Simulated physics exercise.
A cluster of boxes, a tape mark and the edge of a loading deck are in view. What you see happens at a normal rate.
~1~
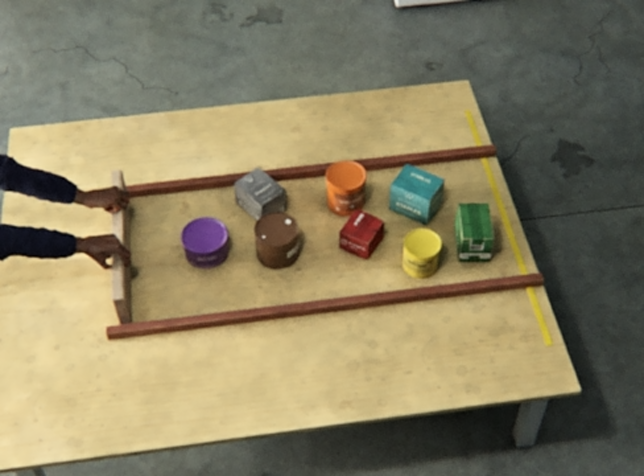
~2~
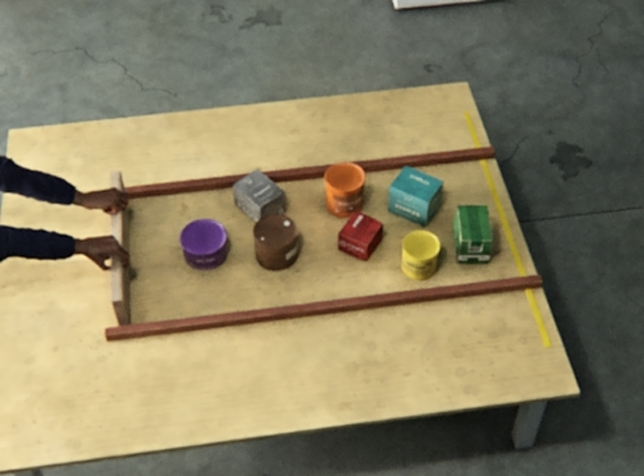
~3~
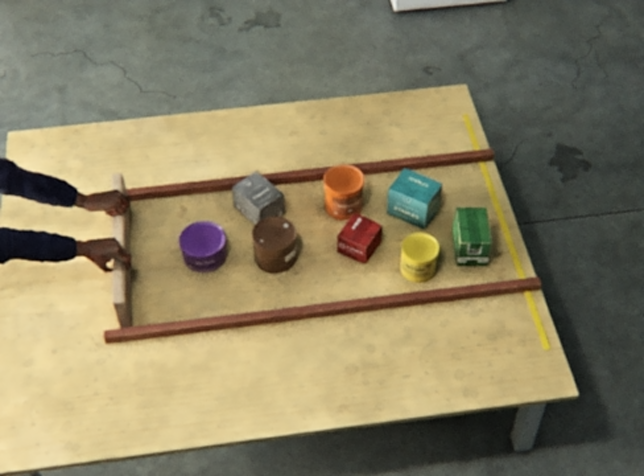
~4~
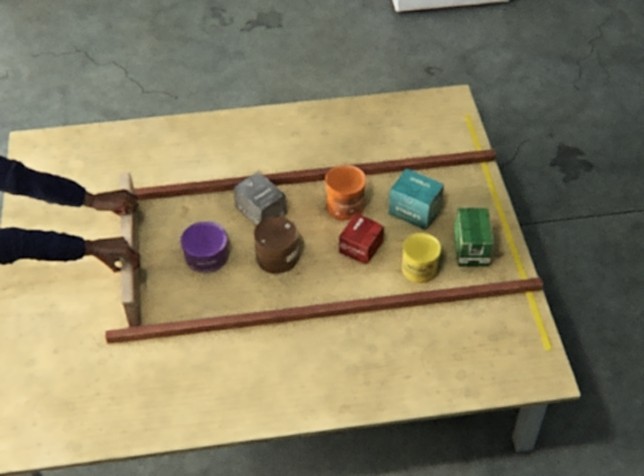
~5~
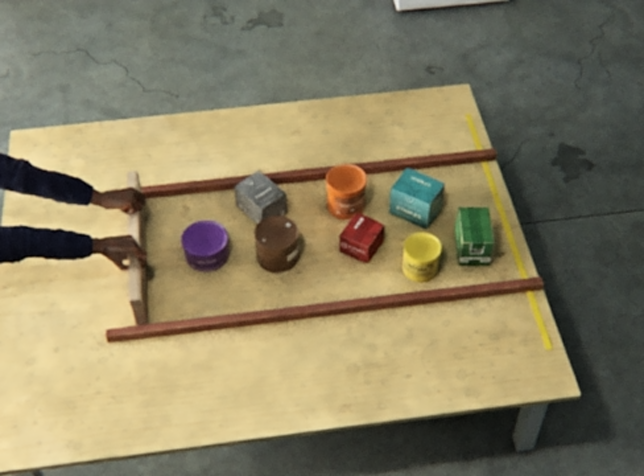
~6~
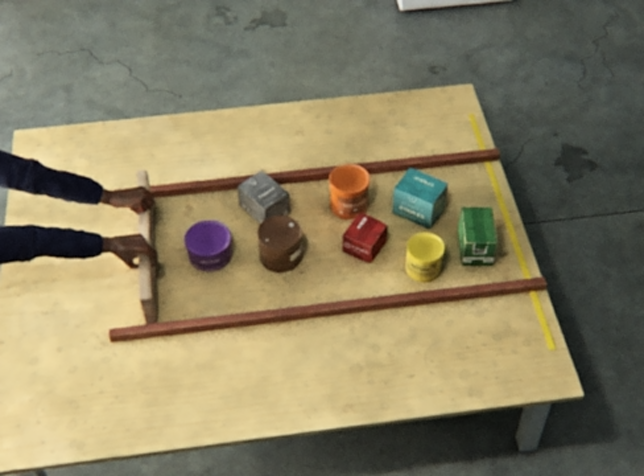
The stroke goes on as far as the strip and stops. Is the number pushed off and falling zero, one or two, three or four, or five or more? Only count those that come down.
It is five or more.
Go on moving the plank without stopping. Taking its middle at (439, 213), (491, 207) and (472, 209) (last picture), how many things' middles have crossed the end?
The counts: 1, 5 and 5.
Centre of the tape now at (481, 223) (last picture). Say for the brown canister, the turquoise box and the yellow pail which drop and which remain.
Brown canister stays put, turquoise box goes down, yellow pail goes down.
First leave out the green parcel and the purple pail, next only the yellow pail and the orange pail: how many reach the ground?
I'd say 6 the first time and 6 the second time.
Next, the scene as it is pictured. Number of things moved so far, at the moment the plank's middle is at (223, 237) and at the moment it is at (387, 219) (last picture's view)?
Moved so far: 2, then 8.
A little later, none off yet; green parcel at rest near (477, 237); turquoise box at rest near (420, 198); yellow pail at rest near (425, 258).
Next, none off yet; green parcel at rest near (477, 237); turquoise box shifted a little near (437, 201); yellow pail shifted a little near (431, 262).
Later still, none off yet; green parcel shifted about its own width near (543, 238); turquoise box shifted well along near (516, 196); yellow pail shifted well along near (514, 261).
When it is over, the number that fall off is five or more; down, purple pail, grey box, brown canister, orange pail, red parcel, yellow pail, turquoise box and green parcel.
